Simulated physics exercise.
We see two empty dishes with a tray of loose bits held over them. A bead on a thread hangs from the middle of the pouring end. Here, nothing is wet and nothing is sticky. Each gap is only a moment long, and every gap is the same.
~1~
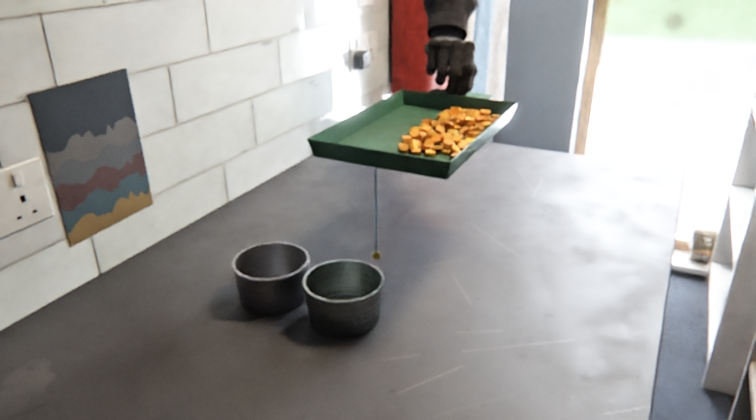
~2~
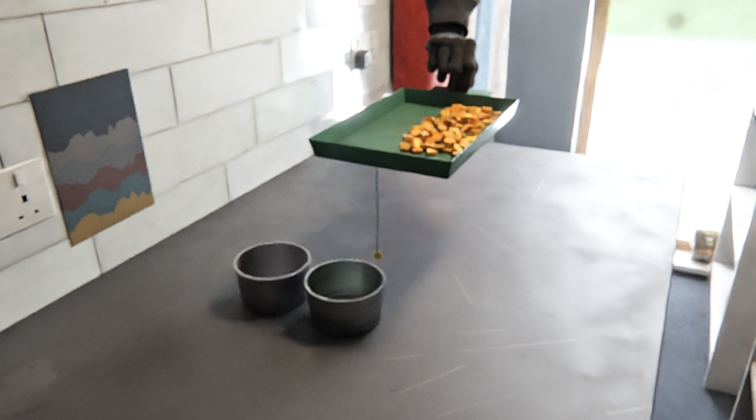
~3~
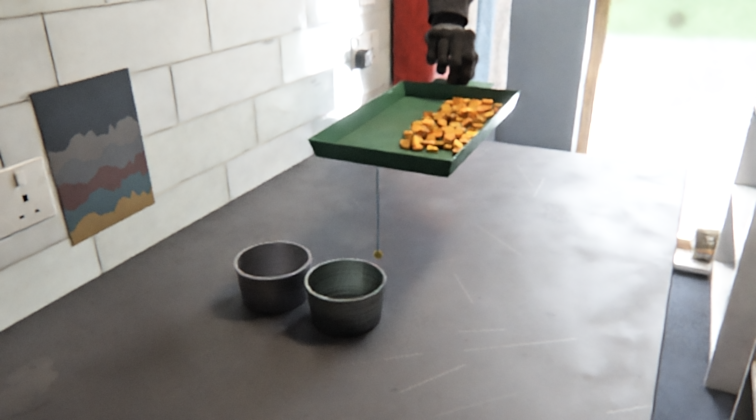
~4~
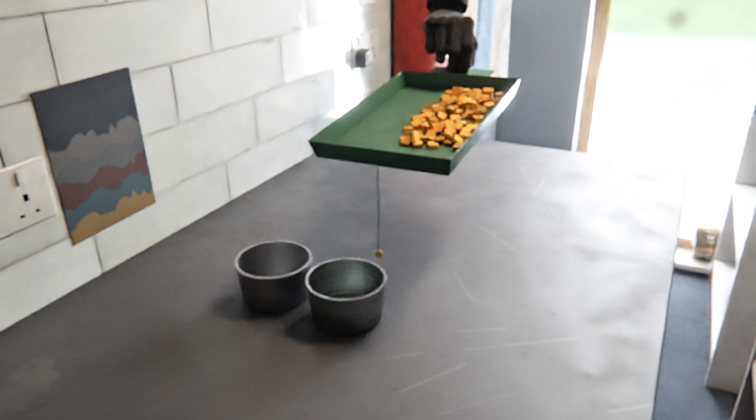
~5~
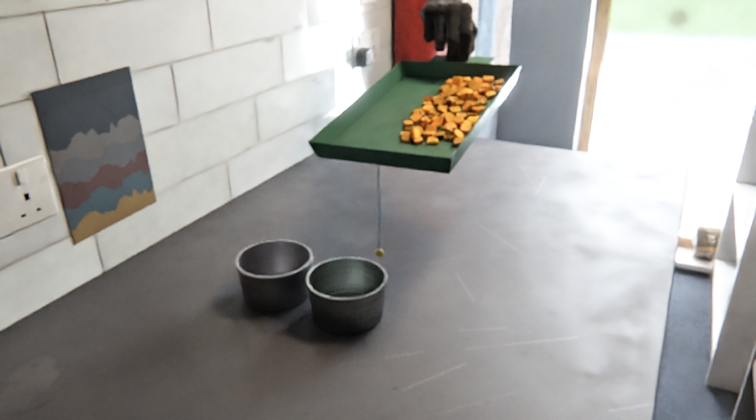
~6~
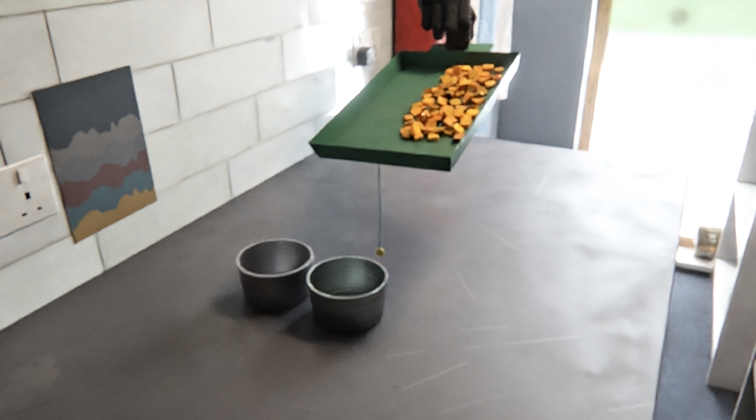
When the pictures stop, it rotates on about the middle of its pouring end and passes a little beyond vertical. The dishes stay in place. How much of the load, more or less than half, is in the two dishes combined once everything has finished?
More than half.
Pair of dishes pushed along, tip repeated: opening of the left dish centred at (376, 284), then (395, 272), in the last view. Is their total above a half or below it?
Placing 1: A minority of it. Placing 2: A minority of it.
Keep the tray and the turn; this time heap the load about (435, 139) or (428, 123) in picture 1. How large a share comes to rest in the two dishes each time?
In order, 70 % then 70 %.
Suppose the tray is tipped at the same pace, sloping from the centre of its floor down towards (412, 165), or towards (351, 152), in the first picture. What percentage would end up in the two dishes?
The first try gives close to 10 percent; the next gives 40 percent.
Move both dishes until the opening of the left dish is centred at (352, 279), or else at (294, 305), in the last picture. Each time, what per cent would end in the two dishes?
I'd expect some 50 percent, and then some 0 percent.
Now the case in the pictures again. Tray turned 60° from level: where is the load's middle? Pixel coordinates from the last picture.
The middle of the pieces lands at roughly (358, 148).
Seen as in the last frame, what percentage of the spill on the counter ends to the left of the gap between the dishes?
Around 20 percent of the pieces.
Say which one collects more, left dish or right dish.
It is the right-hand dish.
Soon, tray tipped steeply; nearly all on the tray; a stray few in the air.
A while on, tray tipped right over; most on the tray; a small part in the right dish; a small part in the left dish; a small part outside both; a stray few in the air.
Towards the end, tray tipped past a quarter turn; about two thirds in the right dish; a small part in the left dish; about a quarter outside both.
Finally, tray tipped past a quarter turn; about two thirds in the right dish; a small part in the left dish; about a quarter outside both.
